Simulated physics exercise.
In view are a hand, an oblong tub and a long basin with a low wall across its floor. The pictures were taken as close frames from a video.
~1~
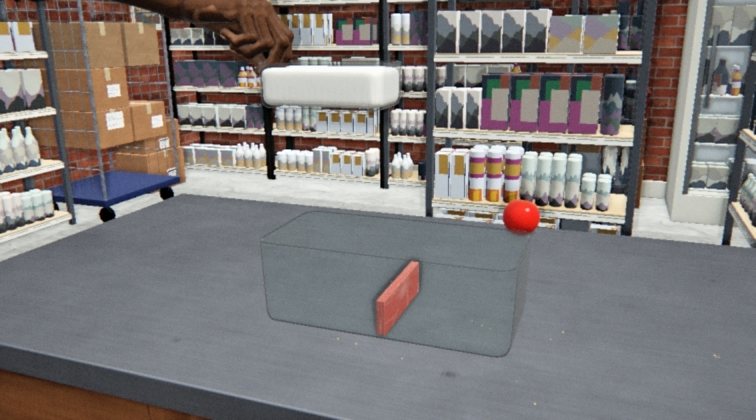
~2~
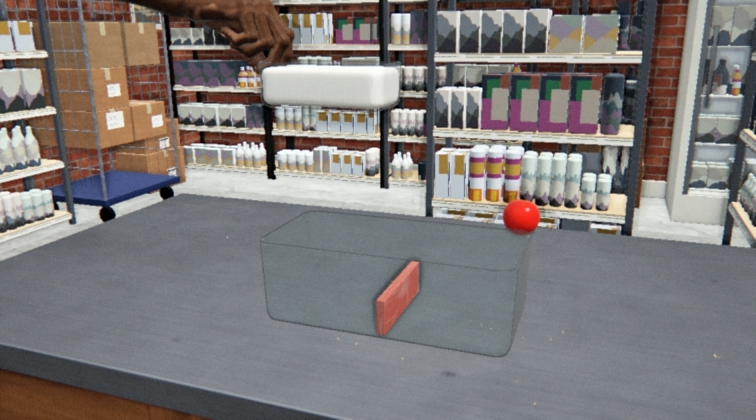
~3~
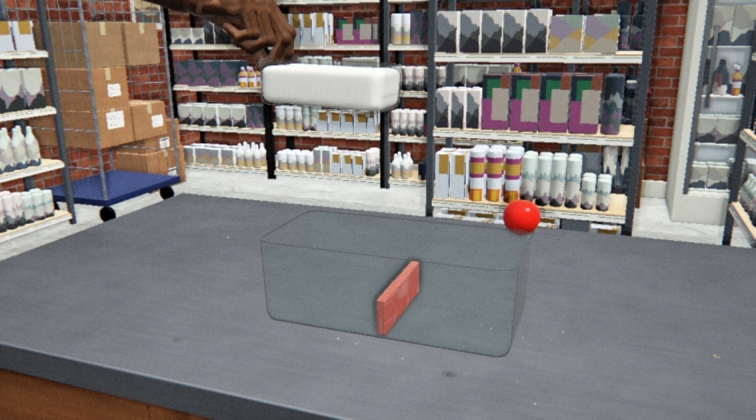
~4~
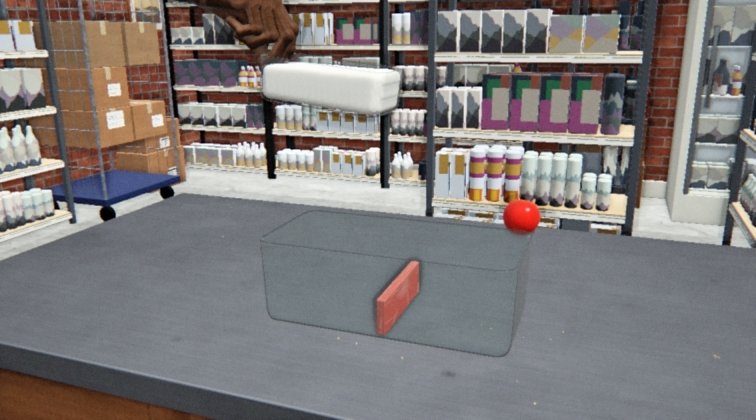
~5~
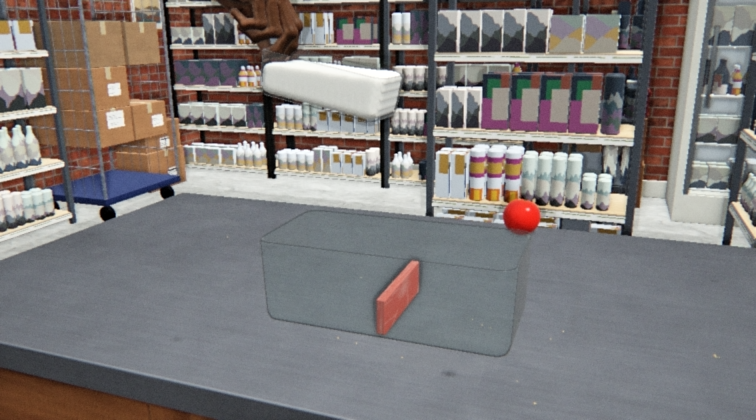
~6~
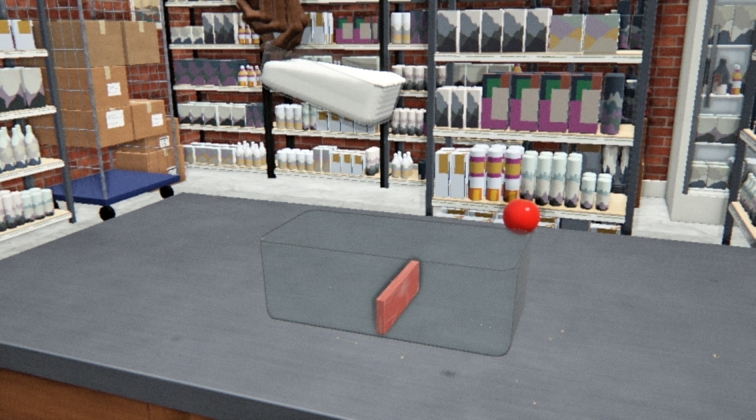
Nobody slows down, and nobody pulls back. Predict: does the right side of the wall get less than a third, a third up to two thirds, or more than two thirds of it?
It gets more than two thirds.
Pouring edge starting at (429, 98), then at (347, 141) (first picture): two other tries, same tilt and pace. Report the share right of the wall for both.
Estimate: 85 per cent, then 20 per cent.
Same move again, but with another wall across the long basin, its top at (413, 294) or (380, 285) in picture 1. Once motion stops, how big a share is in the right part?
First try around 70 percent; second try around 80 percent.
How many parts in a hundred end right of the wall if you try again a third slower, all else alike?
Roughly 75 percent.
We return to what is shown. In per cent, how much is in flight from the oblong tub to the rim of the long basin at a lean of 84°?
55 in a hundred.
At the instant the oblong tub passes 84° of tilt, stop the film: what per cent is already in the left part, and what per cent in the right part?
On the left 0 per cent, on the right 30 per cent.
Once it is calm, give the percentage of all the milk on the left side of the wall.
Around 15 %.
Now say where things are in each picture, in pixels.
Tilt 0°; pouring edge (391, 65); surface from (277, 69) to (392, 71); the long basin's rim runs from (284, 226) to (524, 252); the wall's top is at (399, 281), in the first picture.
Tilt 1°; pouring edge (392, 66); surface from (277, 68) to (392, 71), in the second picture.
Tilt 3°; pouring edge (393, 68); surface from (278, 67) to (393, 72), in the third picture.
Tilt 7°; pouring edge (394, 73); surface from (279, 65) to (394, 74), in the fourth picture.
Tilt 12°; pouring edge (394, 79); surface from (279, 64) to (395, 75), in the fifth picture.
Tilt 18°; pouring edge (394, 86); surface from (279, 63) to (395, 80); 3 per cent is over the edge, in the sixth picture.
A moment on, the oblong tub is tipped on its side and 10 per cent is still to pour, 0 is left of the wall and 32 right of it.
Next, the oblong tub is tipped right over and 1 per cent is still to pour, 11 is left of the wall and 75 right of it.
Then the oblong tub is tipped right over and 0 per cent is still to pour, 16 is left of the wall and 75 right of it.
Later the oblong tub is tipped right over and 0 per cent is still to pour, 16 is left of the wall and 75 right of it.
Finally, 16 per cent lies left of the wall, 75 right of it and 9 outside.
